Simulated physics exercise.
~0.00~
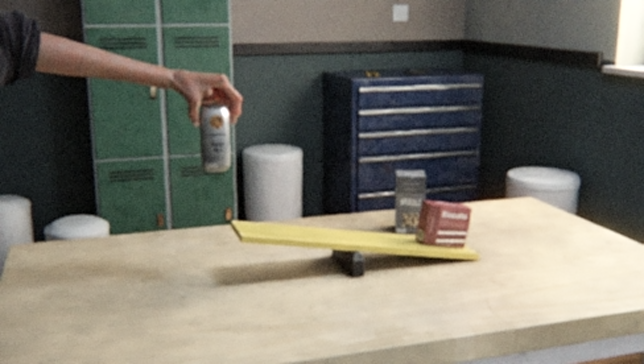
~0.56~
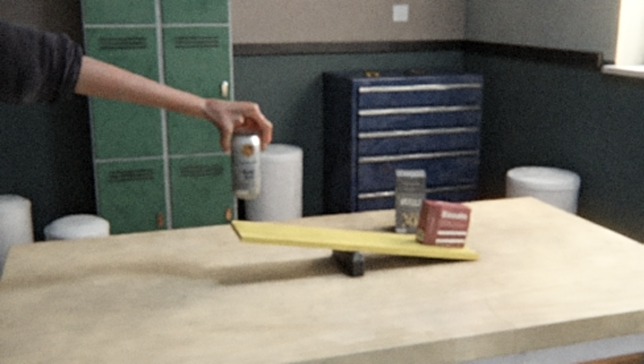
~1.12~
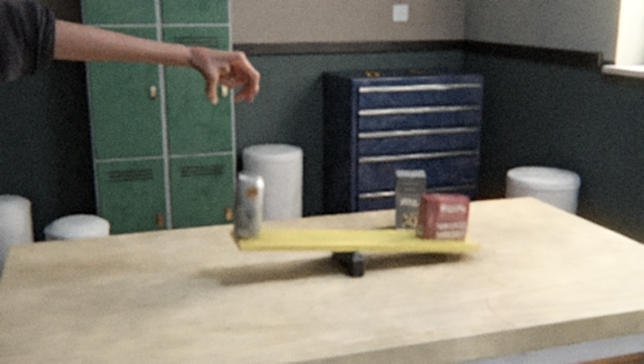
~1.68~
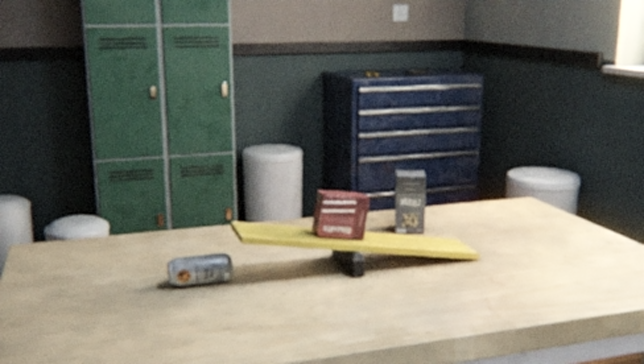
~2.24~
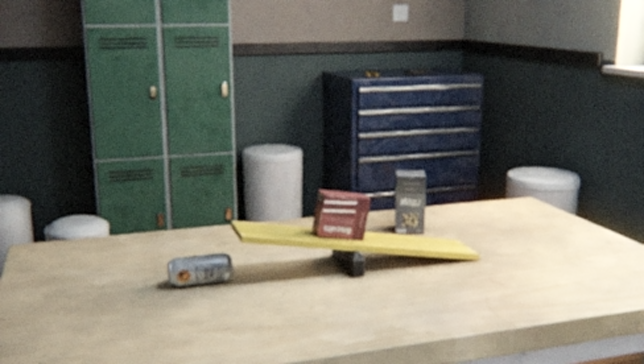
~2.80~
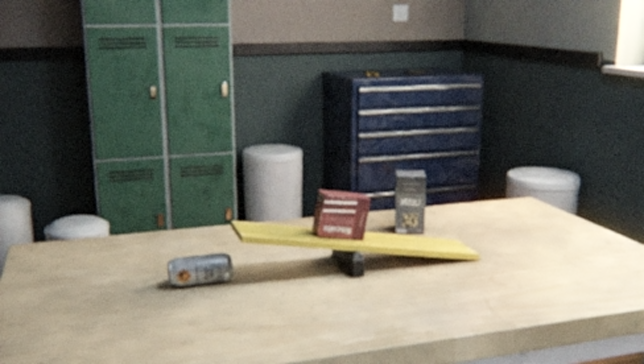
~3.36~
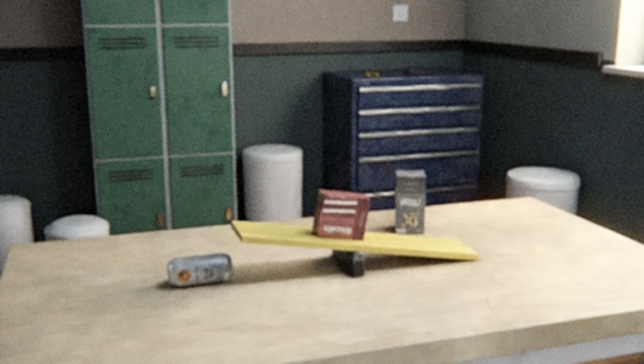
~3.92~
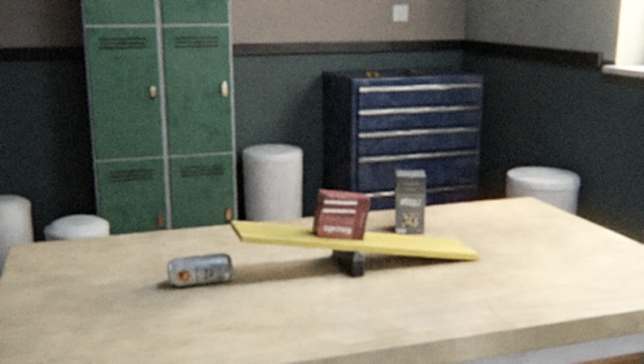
A hand dropping a can onto a yellow see-saw plank, the can toppling onto the table and a red packet landing upside down.
